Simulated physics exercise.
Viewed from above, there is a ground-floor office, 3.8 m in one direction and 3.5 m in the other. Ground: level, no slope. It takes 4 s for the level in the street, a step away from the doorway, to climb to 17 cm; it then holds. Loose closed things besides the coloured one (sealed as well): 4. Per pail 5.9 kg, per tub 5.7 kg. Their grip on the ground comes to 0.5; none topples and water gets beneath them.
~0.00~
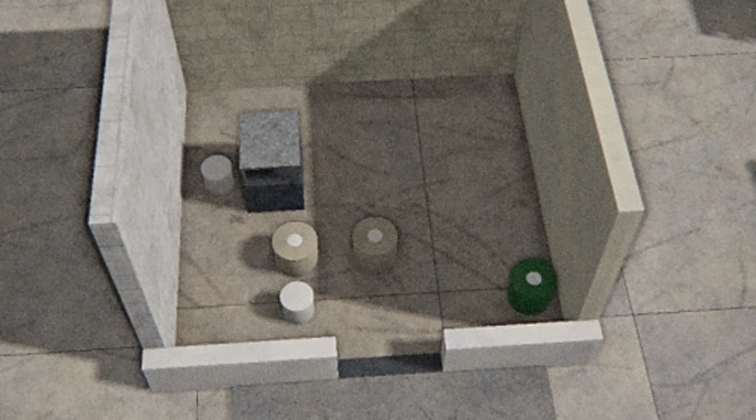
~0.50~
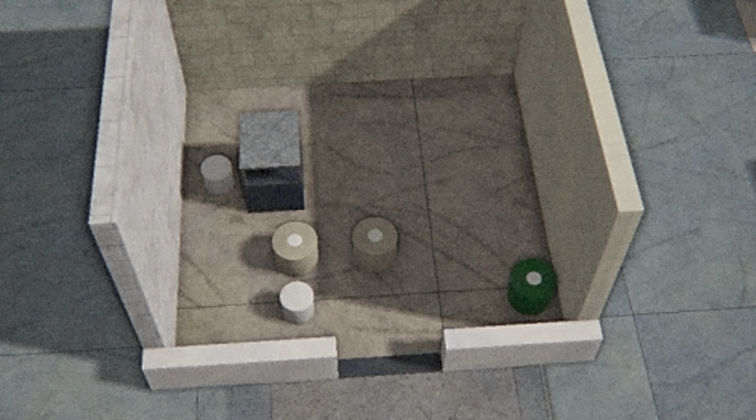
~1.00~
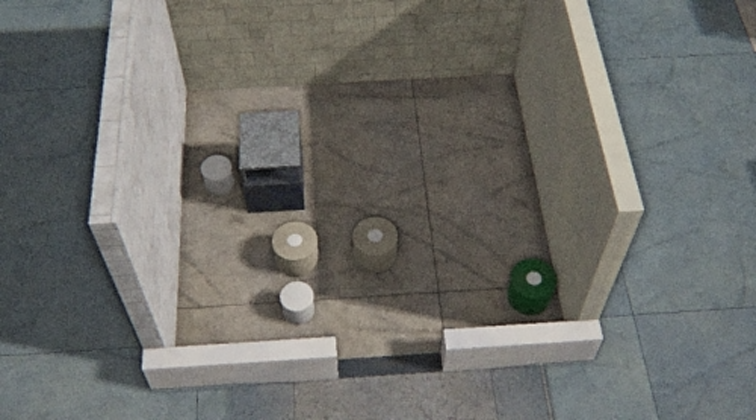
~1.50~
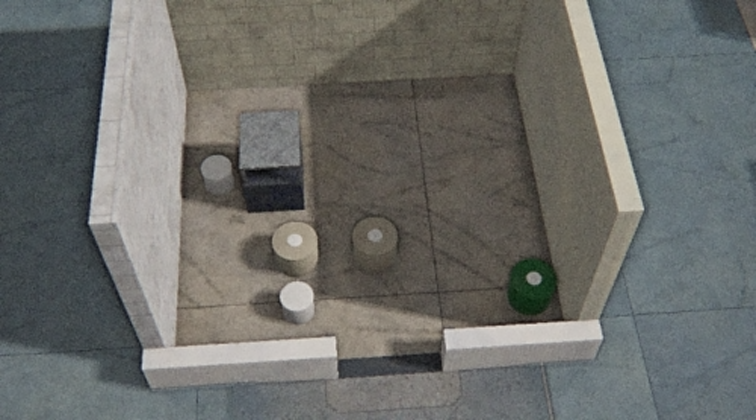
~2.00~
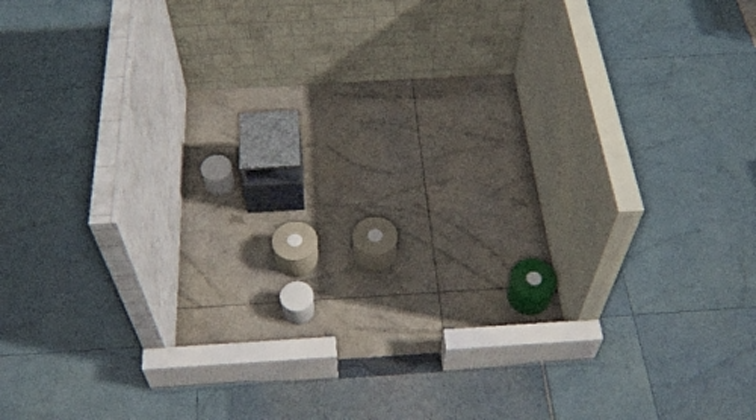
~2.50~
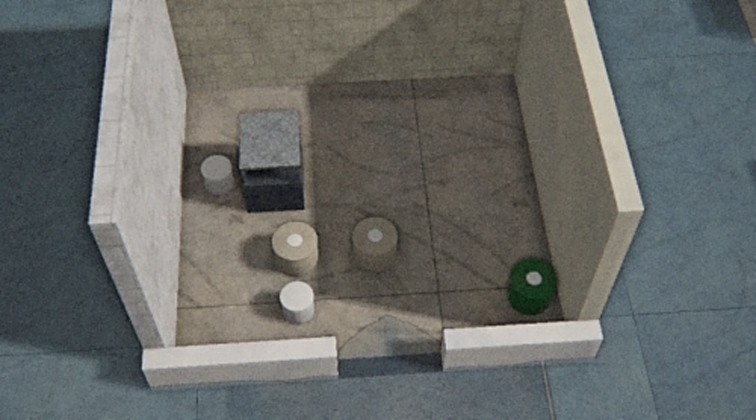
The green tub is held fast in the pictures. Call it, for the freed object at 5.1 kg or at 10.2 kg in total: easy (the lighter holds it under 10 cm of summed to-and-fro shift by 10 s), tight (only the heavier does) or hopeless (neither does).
Easy.
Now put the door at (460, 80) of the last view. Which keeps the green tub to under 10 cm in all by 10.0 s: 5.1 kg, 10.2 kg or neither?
In that case neither weight holds it.
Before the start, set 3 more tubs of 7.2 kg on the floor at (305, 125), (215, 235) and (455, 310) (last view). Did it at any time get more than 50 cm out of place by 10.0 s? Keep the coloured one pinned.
The first comes out above the threshold, the second below the threshold, the third below the threshold.
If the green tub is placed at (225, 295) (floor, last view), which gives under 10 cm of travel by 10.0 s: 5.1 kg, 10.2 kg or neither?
Short answer: Any load.
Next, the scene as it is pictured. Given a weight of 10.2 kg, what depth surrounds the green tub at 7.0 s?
Depth: Approx. 1 cm.
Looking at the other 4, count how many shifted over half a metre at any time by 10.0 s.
The count comes to 1.
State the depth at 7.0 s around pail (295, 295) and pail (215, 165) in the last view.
3 and 1 cm.
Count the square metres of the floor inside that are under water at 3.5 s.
Flooded: Near 1.5 m2.
After 3.5 s the green tub would be 0 cm from its start with 5.1 kg and 0 cm from its start with 10.2 kg; 0 cm of water round it then.
After 4.5 s the green tub would be 0 cm from its start with 5.1 kg and 0 cm from its start with 10.2 kg; 0 cm of water round it then.
After 7.0 s the green tub would be 0 cm from its start with 5.1 kg and 0 cm from its start with 10.2 kg; 1 cm of water round it then.
After 10.0 s the green tub would be 4 cm from its start with 5.1 kg and 0 cm from its start with 10.2 kg; 4 cm of water round it then.
